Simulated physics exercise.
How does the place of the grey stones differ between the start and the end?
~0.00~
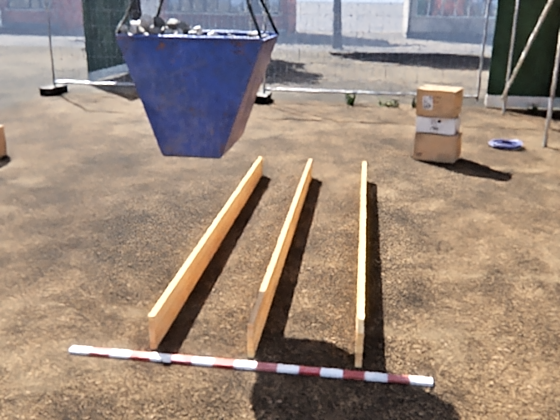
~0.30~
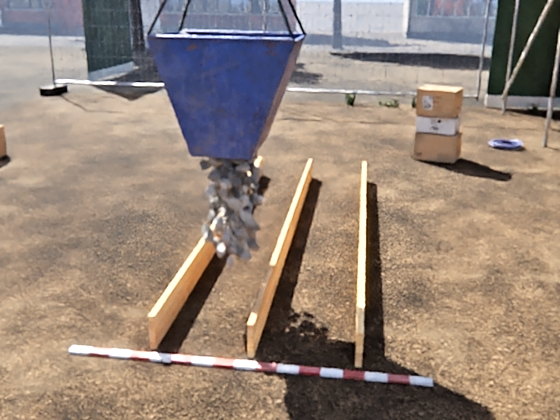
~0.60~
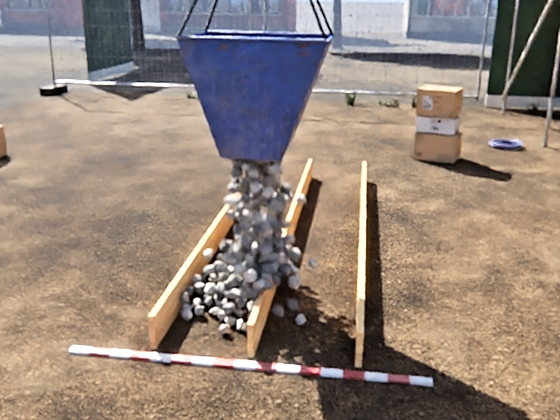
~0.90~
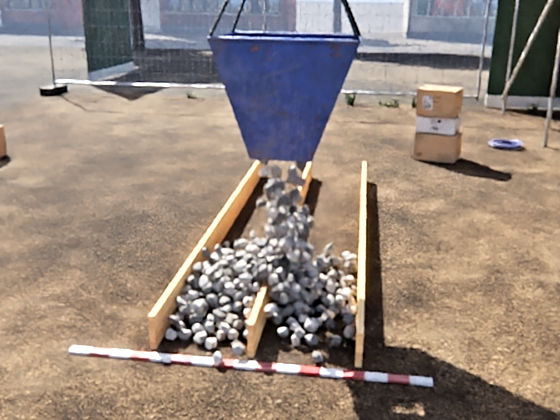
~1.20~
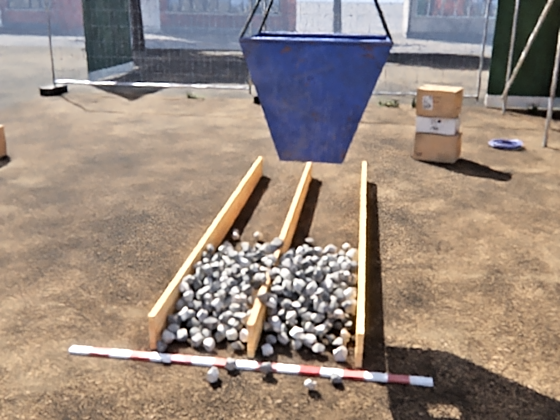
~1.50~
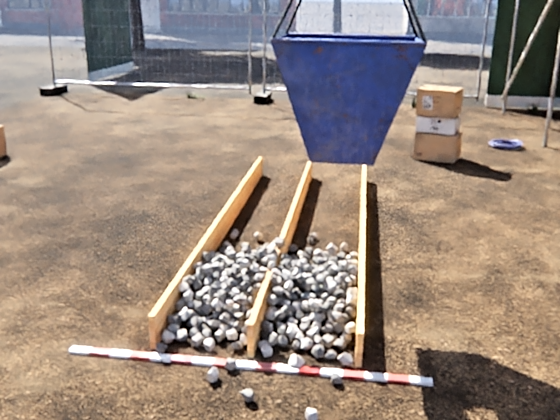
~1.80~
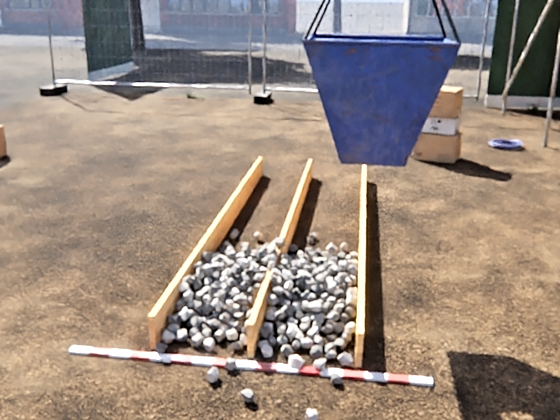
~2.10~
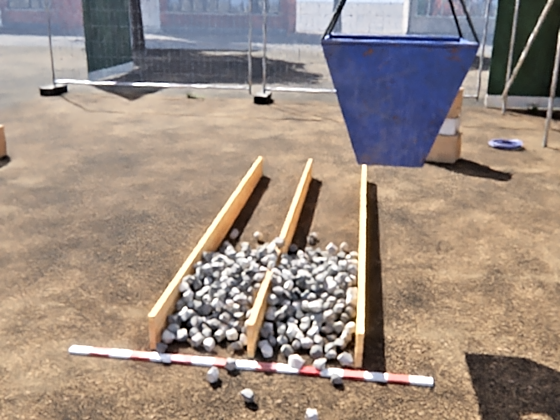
At the start the stones are up in the blue skip. At the end they lie on the ground, lower and further right, mostly spread across the two bays between the boards, with a few loose ones in front.
